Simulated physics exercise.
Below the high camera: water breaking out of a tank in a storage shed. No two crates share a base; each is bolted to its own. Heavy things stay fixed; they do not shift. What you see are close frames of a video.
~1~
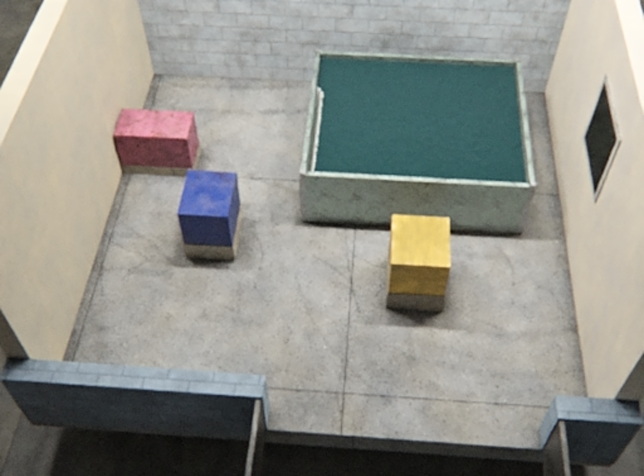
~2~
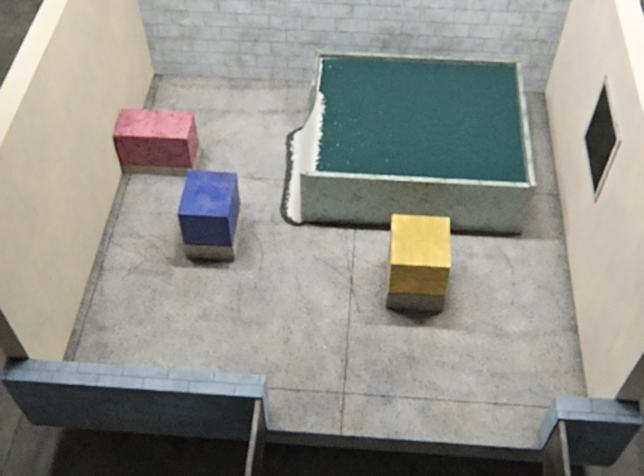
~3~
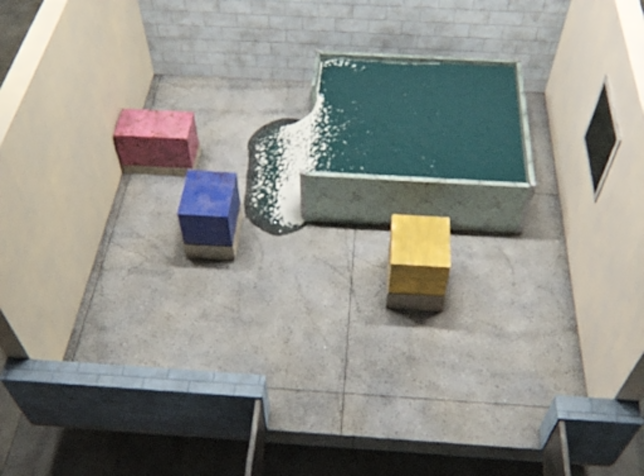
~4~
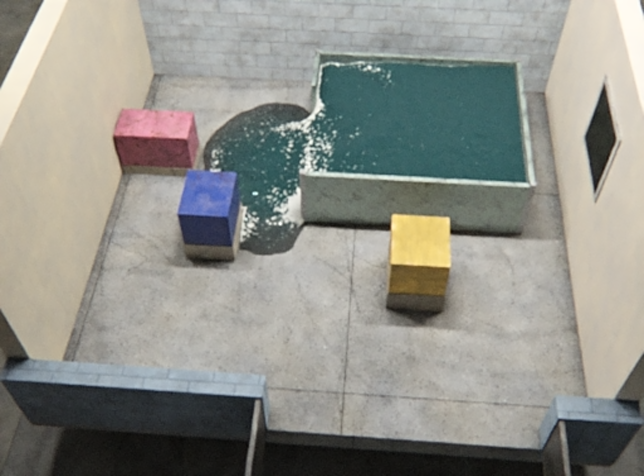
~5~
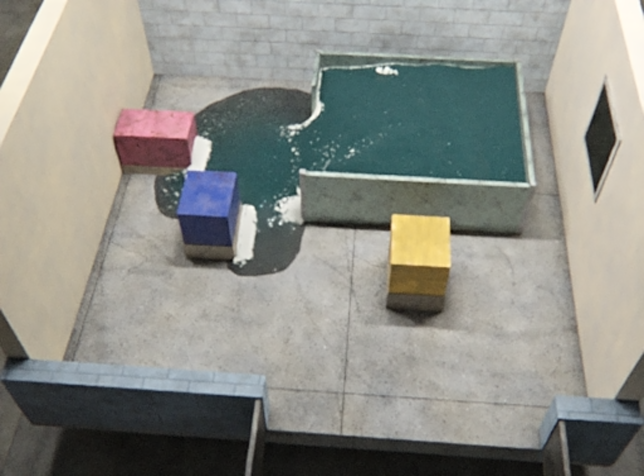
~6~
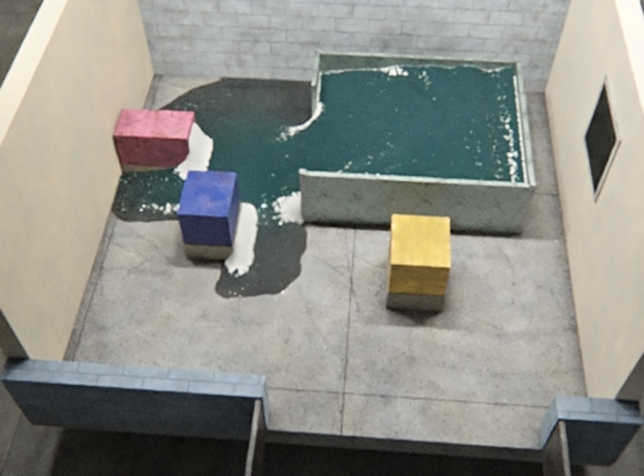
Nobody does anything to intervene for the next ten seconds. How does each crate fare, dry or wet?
The blue crate comes out wet. The pink crate comes out wet. The yellow crate comes out dry.
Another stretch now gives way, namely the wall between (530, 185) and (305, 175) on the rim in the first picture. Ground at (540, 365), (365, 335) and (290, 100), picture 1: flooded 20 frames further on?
Soaked / soaked / unwetted.
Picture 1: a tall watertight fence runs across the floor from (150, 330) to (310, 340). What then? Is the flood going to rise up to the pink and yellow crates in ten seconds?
Pink crate: Flooded, yellow crate: Untouched.
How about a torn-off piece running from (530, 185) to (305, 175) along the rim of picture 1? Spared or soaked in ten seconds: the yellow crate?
The yellow crate is reached.
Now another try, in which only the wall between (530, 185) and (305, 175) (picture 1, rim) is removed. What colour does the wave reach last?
The pink-painted one.
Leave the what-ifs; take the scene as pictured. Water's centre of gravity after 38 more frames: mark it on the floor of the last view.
Roughly (322, 209) in the last picture.
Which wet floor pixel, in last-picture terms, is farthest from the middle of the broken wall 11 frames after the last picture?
Look around (53, 392).
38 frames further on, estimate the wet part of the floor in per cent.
Near 100 in a hundred.
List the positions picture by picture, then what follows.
In the first picture, still water in the water tank at (417, 118).
In the second picture, water pours out at (312, 161) and has run to (300, 223).
In the third picture, the front is at (272, 127), out from the gap at (312, 161).
In the fourth picture, water pours out at (312, 163) and has run to (218, 136).
In the fifth picture, the front is at a hidden place, out from the gap at (312, 163).
In the sixth picture, water pours out at (312, 163) and has run to (114, 201).
A moment on, water covers 40 % of the floor; the blue crate water round its plinth, the pink crate water round its plinth, the yellow crate not reached.
Next, water covers 55 % of the floor; the blue crate water round its plinth, the pink crate water round its plinth, the yellow crate not reached.
Then, water covers 65 % of the floor; the blue crate water round its plinth, the pink crate water round its plinth, the yellow crate water round its plinth.
Later, water covers 100 % of the floor; the blue crate water round its plinth, the pink crate water round its plinth, the yellow crate water round its plinth.
In the end, water covers 100 % of the floor; the blue crate was topped, the pink crate was topped, the yellow crate stayed above the water.
